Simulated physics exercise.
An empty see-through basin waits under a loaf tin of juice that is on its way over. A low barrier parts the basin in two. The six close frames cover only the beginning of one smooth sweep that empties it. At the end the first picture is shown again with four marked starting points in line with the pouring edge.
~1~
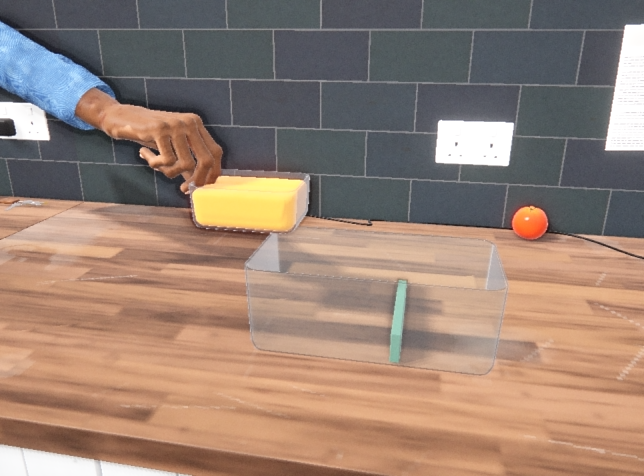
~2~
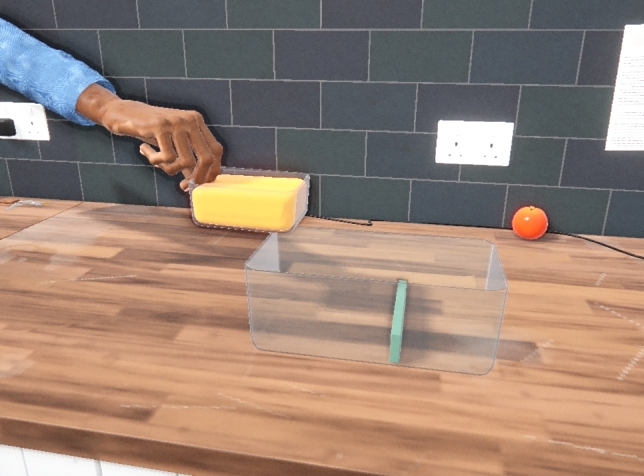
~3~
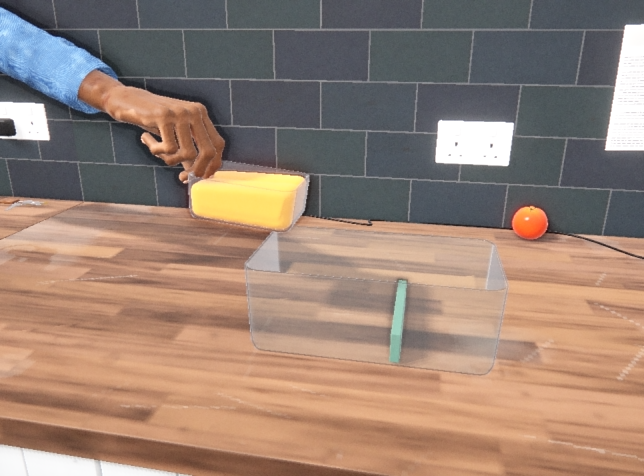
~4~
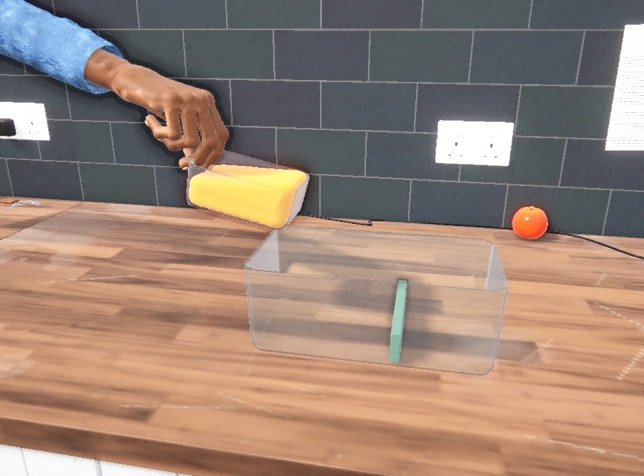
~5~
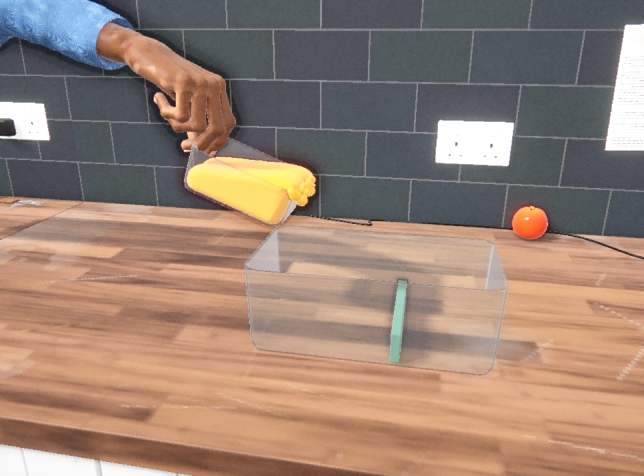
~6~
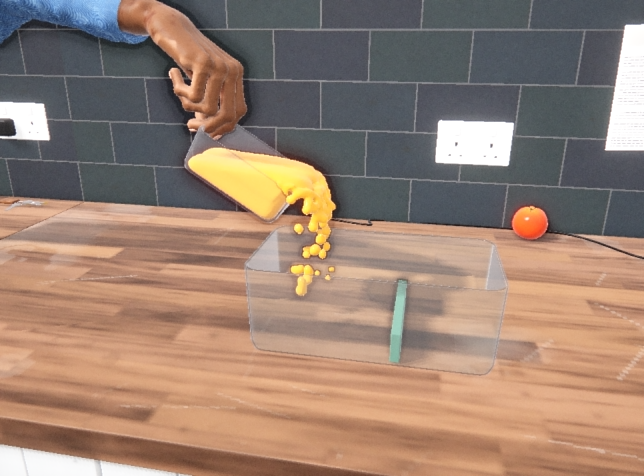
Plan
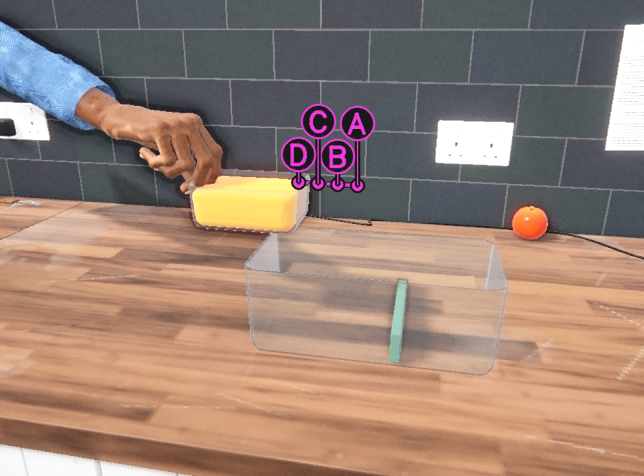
A hand in a blue sleeve reaches in from the left, holding a clear tin of yellow-orange juice above a wooden worktop, seen from slightly above against dark tiles. Below sits an empty see-through basin with a low green barrier, a red-orange ball behind it to the right. The camera stays still while the hand rises and tips the tin rightward, and juice pours over its lip in blobs.
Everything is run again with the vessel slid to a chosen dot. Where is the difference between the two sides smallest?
Take B.
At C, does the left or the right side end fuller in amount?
More ends on the left.
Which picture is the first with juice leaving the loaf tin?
In picture 4.
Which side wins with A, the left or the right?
The right side.
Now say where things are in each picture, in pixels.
Upright, lip at (301, 182); basin from (252, 345) to (493, 372); top of the wall at (400, 304); nothing has left yet.
Upright, lip at (301, 182); nothing has left yet.
Tipped about 6°, lip at (301, 182); nothing has left yet.
Tipped about 12°, lip at (301, 182); juice is over the lip, down to (301, 182).
Tipped about 21°, lip at (301, 182); juice is over the lip, down to (305, 197).
Tipped about 32°, lip at (301, 182); juice is over the lip, down to (313, 247).
On the marked copy, A at (357, 185); B at (337, 184); C at (318, 183); D at (298, 182).
For dot A, about 20 % ends left of the wall and 80 % right of it.
For dot B, about 44 % ends left of the wall and 55 % right of it.
For dot C, about 88 % ends left of the wall and 11 % right of it.
For dot D, about 96 % ends left of the wall and 4 % right of it.
